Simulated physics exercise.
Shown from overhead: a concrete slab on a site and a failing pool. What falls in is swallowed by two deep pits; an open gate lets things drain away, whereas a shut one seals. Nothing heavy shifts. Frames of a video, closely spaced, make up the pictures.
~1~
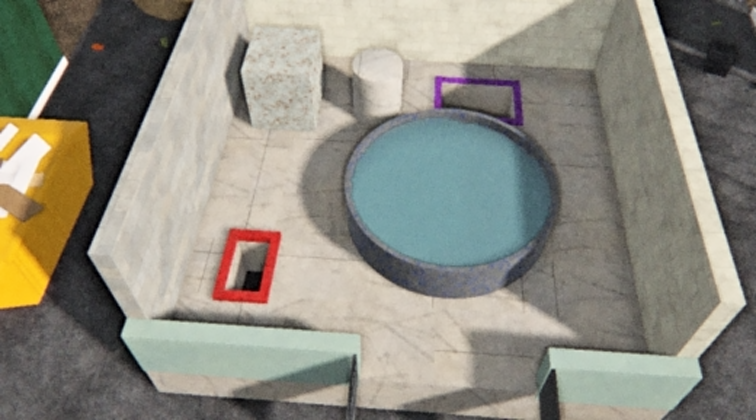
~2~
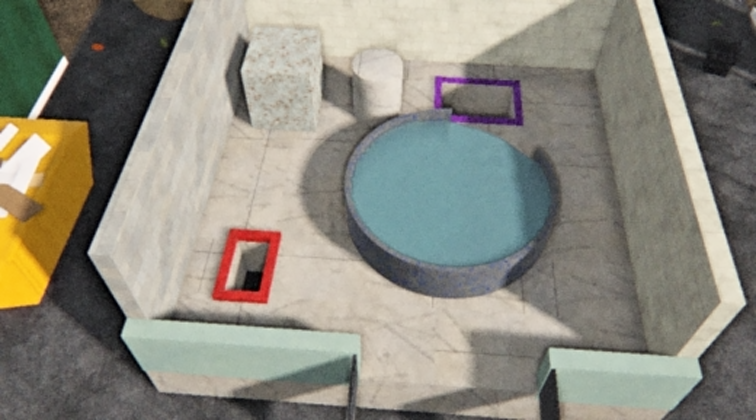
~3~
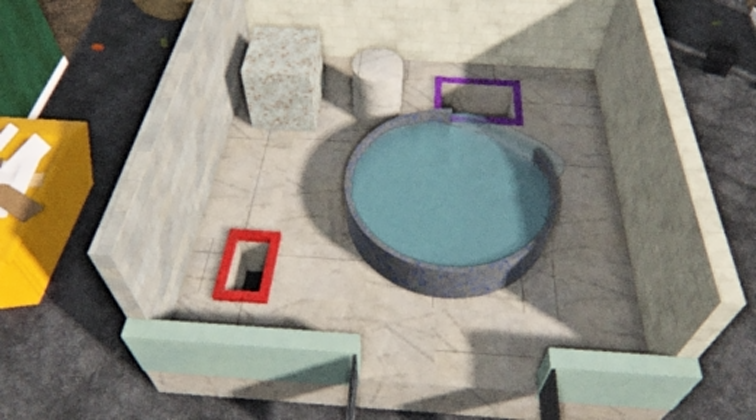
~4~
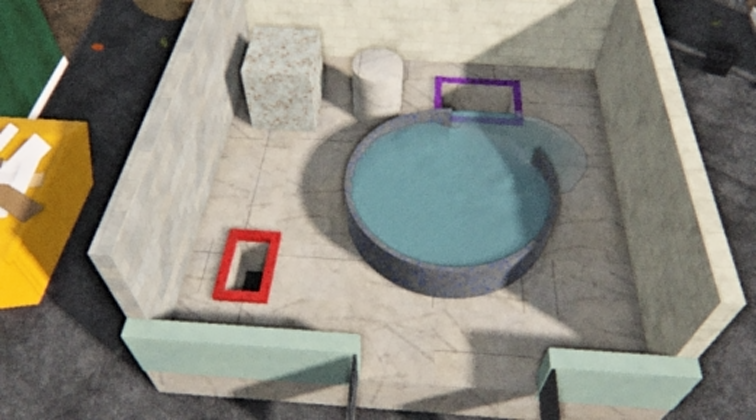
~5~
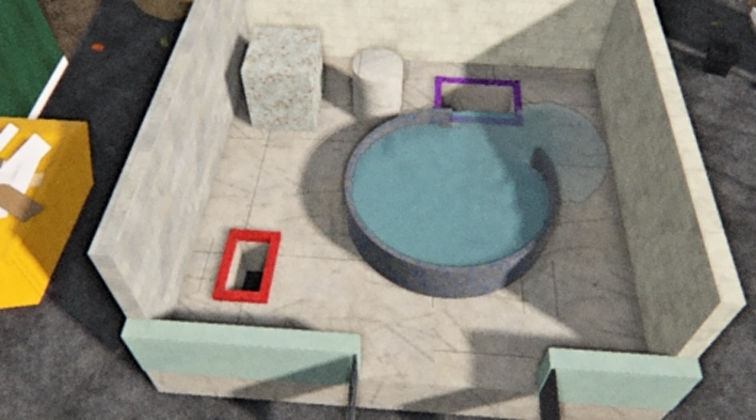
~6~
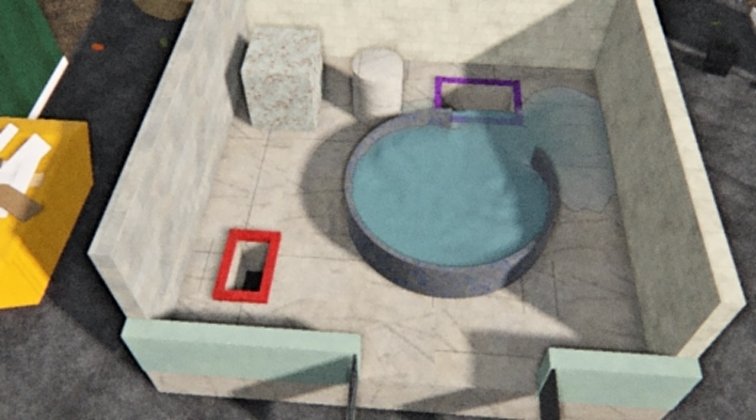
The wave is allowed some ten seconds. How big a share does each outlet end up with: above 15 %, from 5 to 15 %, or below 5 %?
As I see it, gate: Smaller than five per cent, red pit: Smaller than five per cent, purple pit: Greater than fifteen per cent.
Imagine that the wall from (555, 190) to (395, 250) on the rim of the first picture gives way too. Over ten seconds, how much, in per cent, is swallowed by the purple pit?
About 4 percent ends up in the purple pit, by my reckoning.
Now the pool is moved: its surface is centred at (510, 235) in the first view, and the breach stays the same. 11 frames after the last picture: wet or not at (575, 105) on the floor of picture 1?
Outcome at the given point: Swamped.
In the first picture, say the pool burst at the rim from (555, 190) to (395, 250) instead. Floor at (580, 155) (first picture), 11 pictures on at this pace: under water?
Check at the given point: Inundated.
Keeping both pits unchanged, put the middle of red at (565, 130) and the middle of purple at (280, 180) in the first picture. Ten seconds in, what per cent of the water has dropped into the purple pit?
Purple: 4 %.
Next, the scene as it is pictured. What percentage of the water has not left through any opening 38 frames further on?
Estimate: Near 62 %.
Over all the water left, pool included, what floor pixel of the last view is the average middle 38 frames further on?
I'd point to (468, 173).
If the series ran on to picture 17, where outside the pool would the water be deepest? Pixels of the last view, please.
(592, 76).
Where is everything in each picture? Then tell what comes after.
The round pool at (450, 186) is whole and still, in the first picture.
The front is at a hidden place, out from the gap on the round pool's far side, in the second picture.
Water pours out on the round pool's far side and has run to (559, 166), in the third picture.
The front is at (580, 156), out from the gap on the round pool's far side, in the fourth picture.
The front is at (590, 128), out from the gap on the round pool's far side, in the fifth picture.
Water pours out on the round pool's far side and has run to (601, 106), in the sixth picture.
A moment on, water covers 20 % of the floor; the gate 0 %, the red pit 0 %, the purple pit 8 %.
Next, water covers 20 % of the floor; the gate 0 %, the red pit 0 %, the purple pit 15 %.
Then, water covers 40 % of the floor; the gate 0 %, the red pit 0 %, the purple pit 25 %.
Later, water covers 65 % of the floor; the gate 0 %, the red pit 0 %, the purple pit 37 %.
In the end, water covers 95 % of the floor; the gate 2 %, the red pit 0 %, the purple pit 44 %.
